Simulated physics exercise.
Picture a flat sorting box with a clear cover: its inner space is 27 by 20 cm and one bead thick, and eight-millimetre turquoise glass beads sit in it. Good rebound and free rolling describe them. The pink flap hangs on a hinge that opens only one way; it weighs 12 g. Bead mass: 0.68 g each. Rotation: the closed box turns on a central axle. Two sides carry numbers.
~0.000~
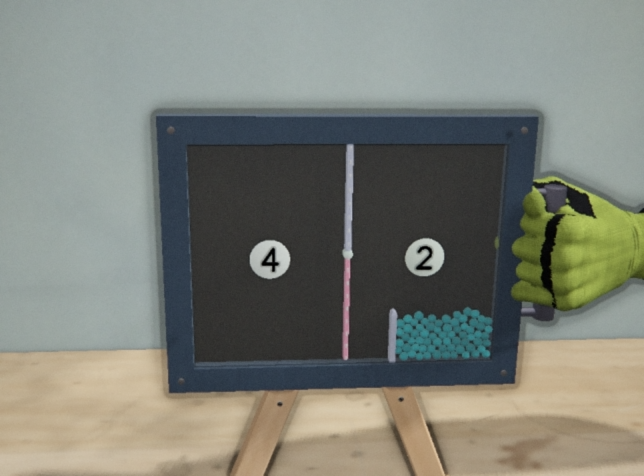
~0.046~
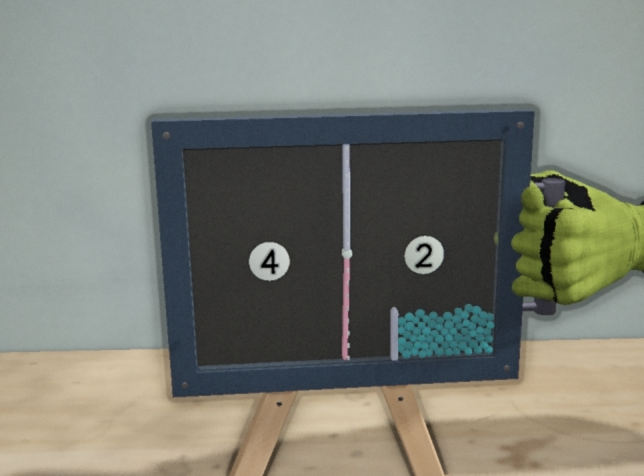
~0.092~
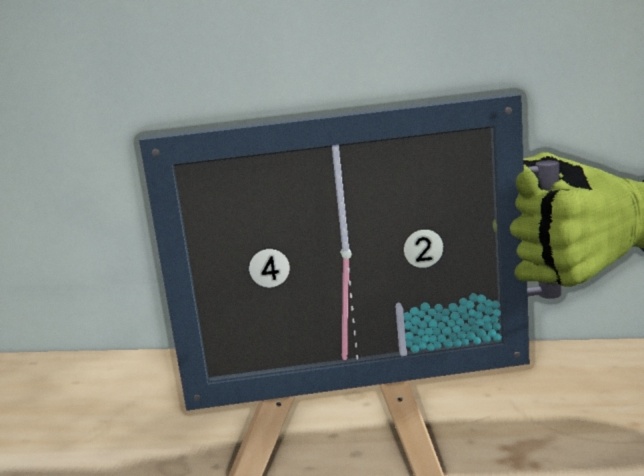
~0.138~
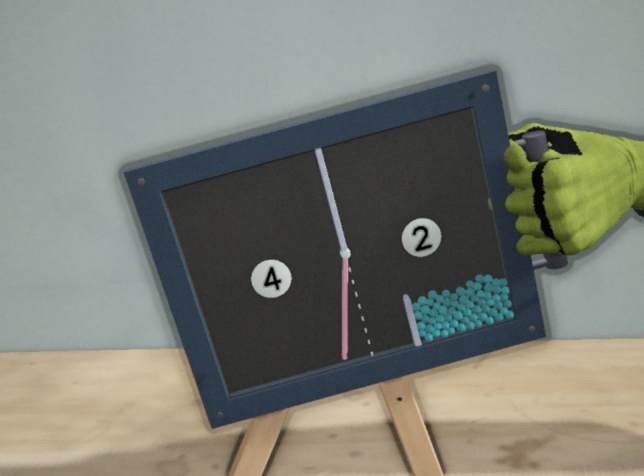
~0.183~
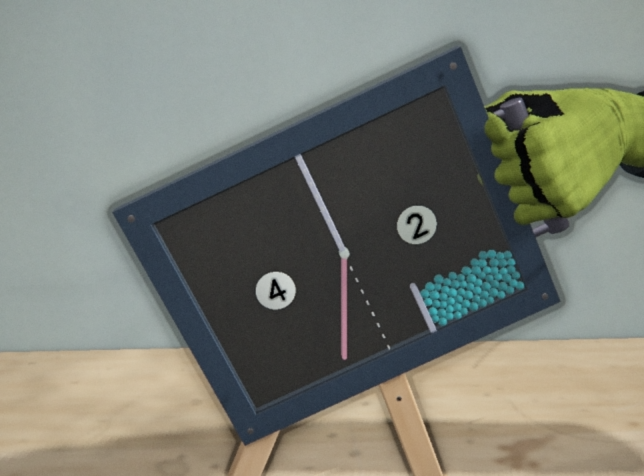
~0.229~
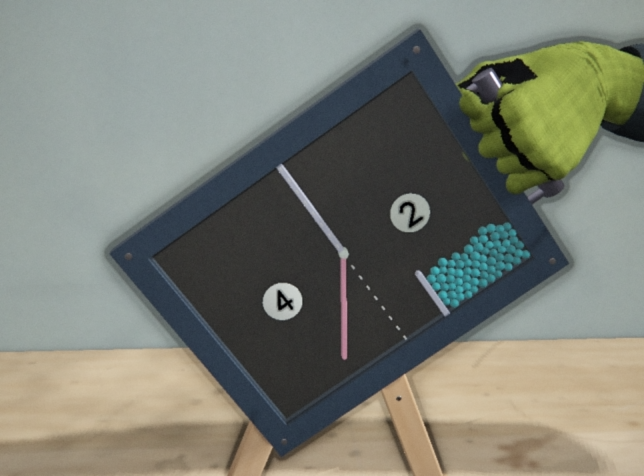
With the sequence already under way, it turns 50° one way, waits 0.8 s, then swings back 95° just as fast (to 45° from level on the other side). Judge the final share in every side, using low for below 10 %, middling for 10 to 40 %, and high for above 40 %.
My call: No. 2 high; 4 middling.
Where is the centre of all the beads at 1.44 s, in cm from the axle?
Offset approx. 6 cm right, 8 cm below.
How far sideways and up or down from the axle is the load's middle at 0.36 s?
Some 12 cm right and 2 cm above.
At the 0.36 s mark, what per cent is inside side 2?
The share there is around 100 percent.
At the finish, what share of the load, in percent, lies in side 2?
Roughly 85%.
By 0.36 s, it stands 50° anticlockwise; the beads' middle is 12 cm right of and 2 cm above the centre; no. 2, 100 %; pink flap open 50°.
By 1.44 s, it stands 3° anticlockwise; the beads' middle is 6 cm right of and 8 cm below the centre; no. 2, 85 %, no. 4, 15 %; pink flap open 5°.
By 1.72 s, it stands 45° clockwise; the beads' middle is 1 cm left of and 11 cm below the centre; no. 2, 85 %, no. 4, 15 %; pink flap shut.
All still by 2.7 s, it stands 45° clockwise; no. 2, 85 %, no. 4, 15 %; pink flap shut.
